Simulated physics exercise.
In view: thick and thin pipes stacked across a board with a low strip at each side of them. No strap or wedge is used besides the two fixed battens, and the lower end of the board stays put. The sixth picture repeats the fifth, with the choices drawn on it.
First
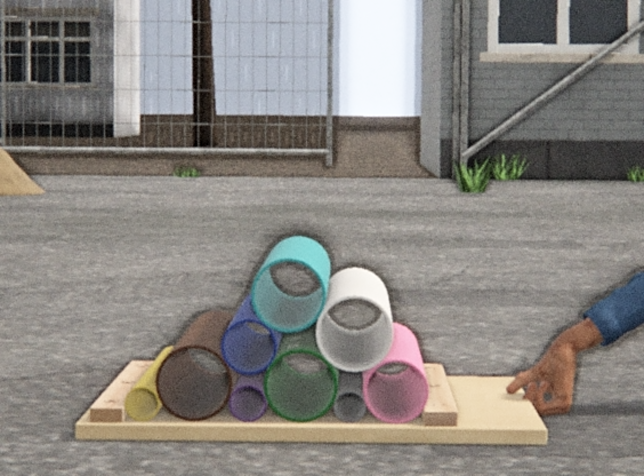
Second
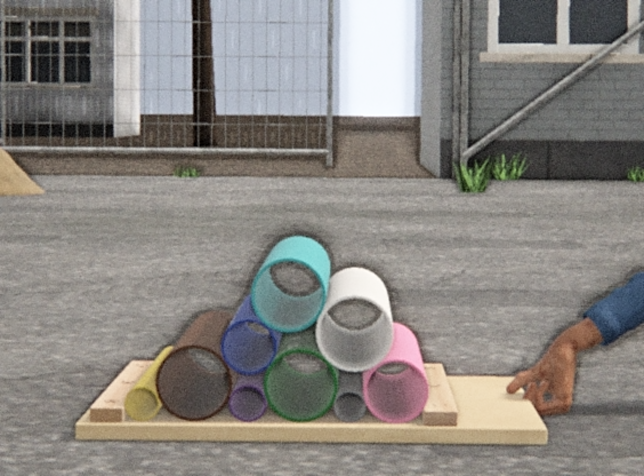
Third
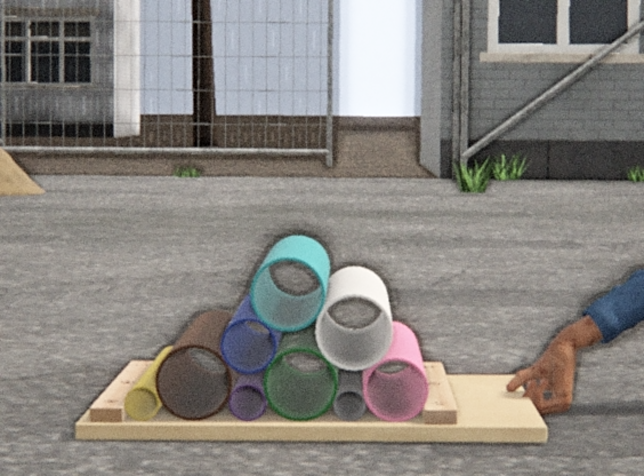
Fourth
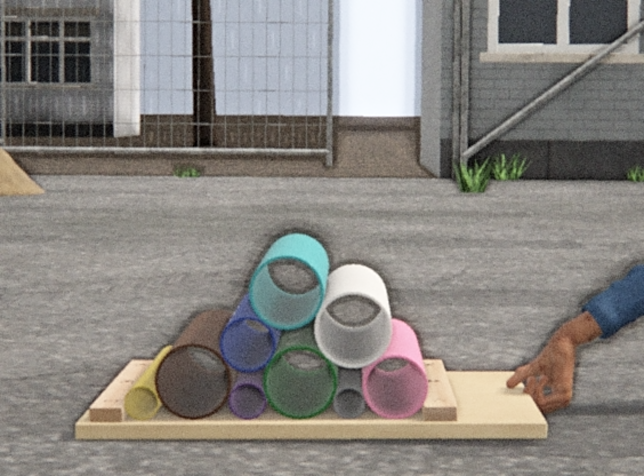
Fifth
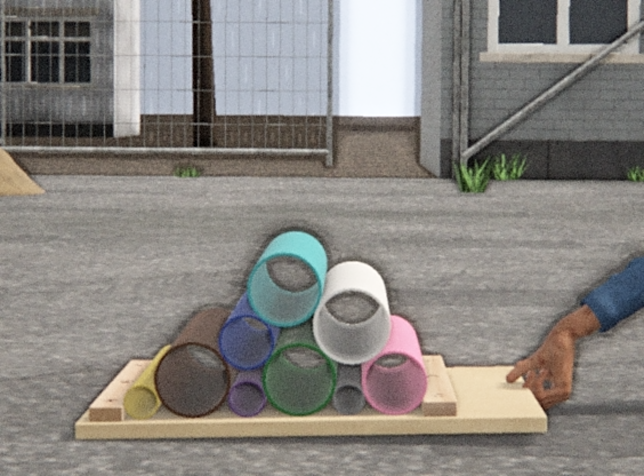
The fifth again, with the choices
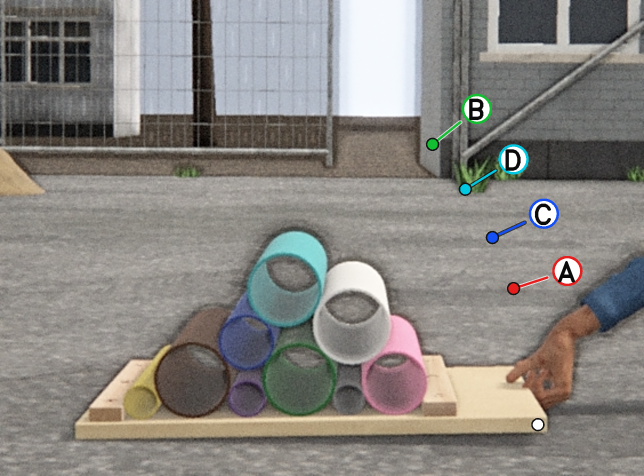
The stacked pipes on the board barely moved, shifting up very slightly along with it, while a hand at the right rested its fingers on the board's end, with the turquoise pipe staying on top.
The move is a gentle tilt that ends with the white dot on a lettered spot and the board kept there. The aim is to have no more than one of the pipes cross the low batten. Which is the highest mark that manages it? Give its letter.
The last mark within the limit is B.
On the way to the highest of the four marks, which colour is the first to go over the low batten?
It is the turquoise one.
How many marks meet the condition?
Four of them.
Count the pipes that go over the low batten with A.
The count is none.
On the copy, A at (513, 288); B at (432, 144); C at (492, 238); D at (465, 189); the white dot at (538, 424).
On B. First, board at 21°.
Then, board at 39°.
Finally, board at 39°, one over the low batten (turquoise).
By contrast, A none over the low batten; C none over the low batten; D none over the low batten.
